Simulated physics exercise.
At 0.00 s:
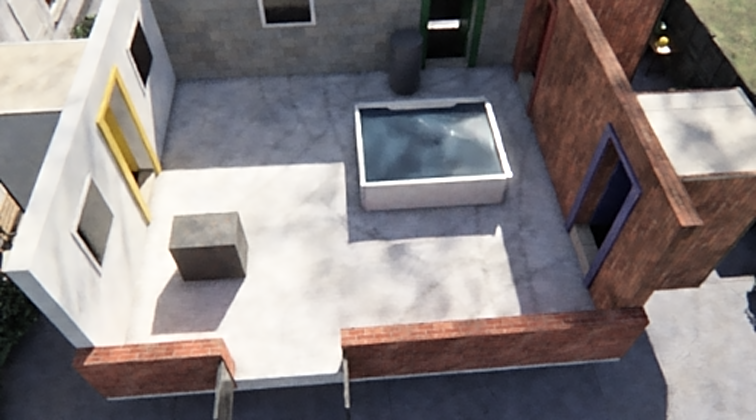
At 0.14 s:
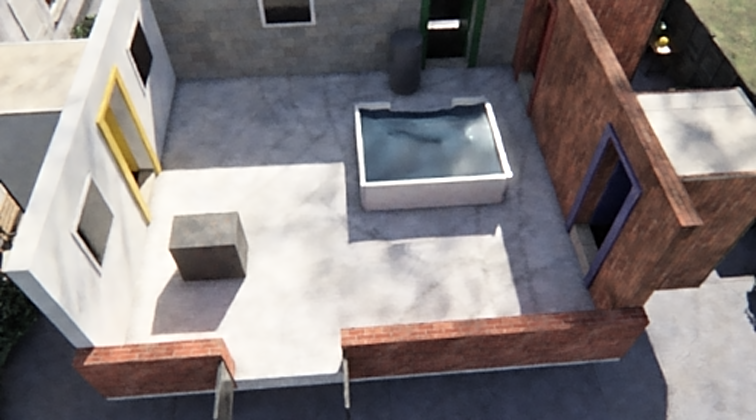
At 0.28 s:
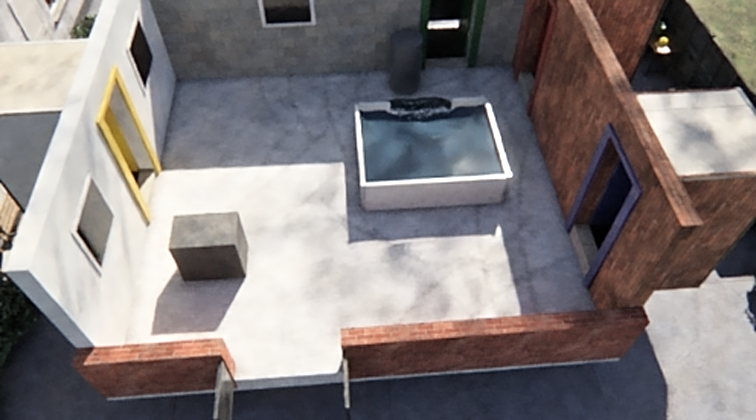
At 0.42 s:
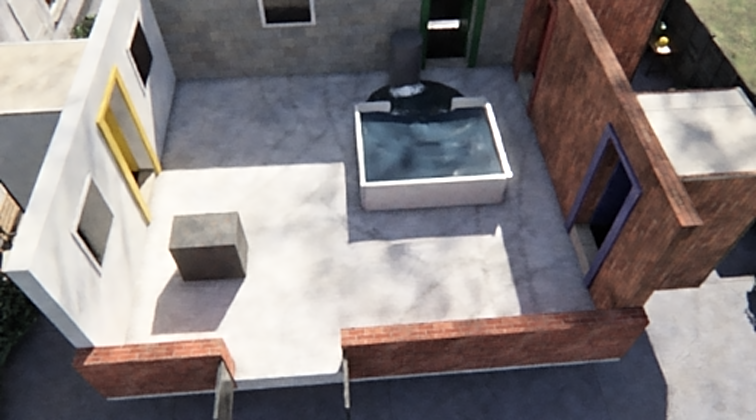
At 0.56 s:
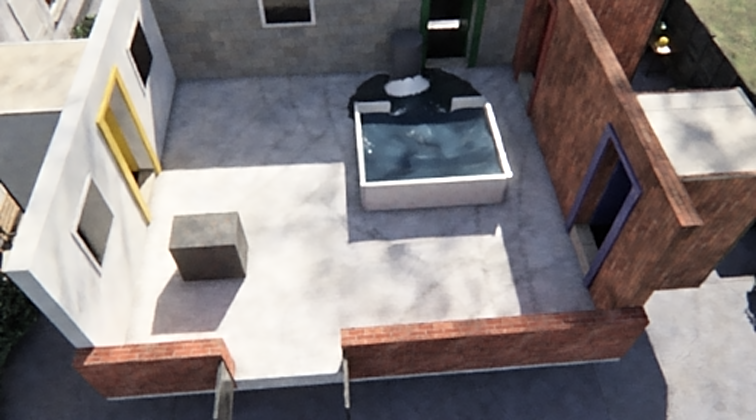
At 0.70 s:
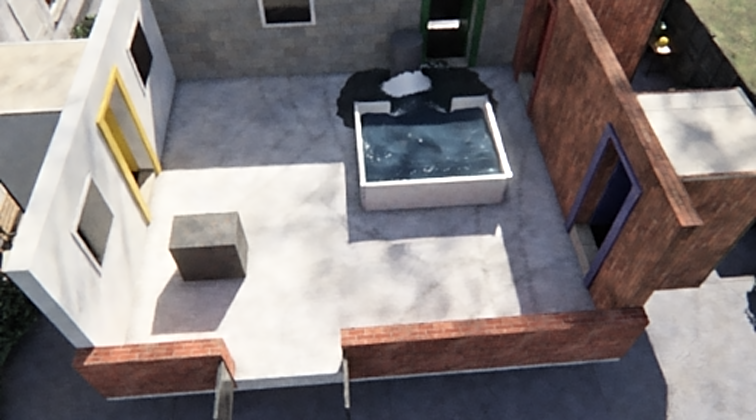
Water pouring through a gap in the far side of a white-rimmed tank, spreading across a courtyard floor and reaching the green door.
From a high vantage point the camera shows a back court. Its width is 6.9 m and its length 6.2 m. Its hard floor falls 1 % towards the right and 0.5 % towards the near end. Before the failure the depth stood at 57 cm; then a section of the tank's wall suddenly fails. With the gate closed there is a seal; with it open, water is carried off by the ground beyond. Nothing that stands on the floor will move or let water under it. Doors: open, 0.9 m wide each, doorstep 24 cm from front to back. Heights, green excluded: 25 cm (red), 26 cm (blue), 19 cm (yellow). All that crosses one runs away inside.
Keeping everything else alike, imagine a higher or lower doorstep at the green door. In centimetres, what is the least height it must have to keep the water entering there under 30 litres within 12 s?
24 cm.
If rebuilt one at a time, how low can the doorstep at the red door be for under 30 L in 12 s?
Roughly 12.5 cm at red.
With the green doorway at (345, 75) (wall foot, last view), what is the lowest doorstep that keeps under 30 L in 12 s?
It needs about 13.5 cm.
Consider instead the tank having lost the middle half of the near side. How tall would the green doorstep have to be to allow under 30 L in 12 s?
If so: Around 6.0 cm.
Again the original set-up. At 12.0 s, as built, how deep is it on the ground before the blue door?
It comes to about 7.5 centimetres deep.
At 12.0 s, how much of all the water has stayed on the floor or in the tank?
Around 80 percent is still there.
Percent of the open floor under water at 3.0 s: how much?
Around 30 per cent of the free floor.
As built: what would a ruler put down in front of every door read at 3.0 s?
Door by door, in centimetres - red 16, green 8, blue 0, yellow 0.
After 1.4 s water covers 15 % of the floor, deepest (41 cm) near (412, 101); 7 cm at the green door, 67 litres in over its 6 cm doorstep.
After 3.0 s water covers 30 % of the floor, deepest (26 cm) near (502, 67); 8 cm at the green door, 244 litres in over its 6 cm doorstep.
After 12.0 s water covers 100 % of the floor, deepest (13 cm) near (602, 337); 6 cm at the green door, 440 litres in over its 6 cm doorstep.
At the green door as built, the water arrived by 0.7 s and peaked near 16 cm at 4.0 s.
Run again over the same 12 s with other heights there, 72 litres in over 20 cm, 12 litres over 27.5 cm. The limit of 30 litres is kept from about 24 cm up.
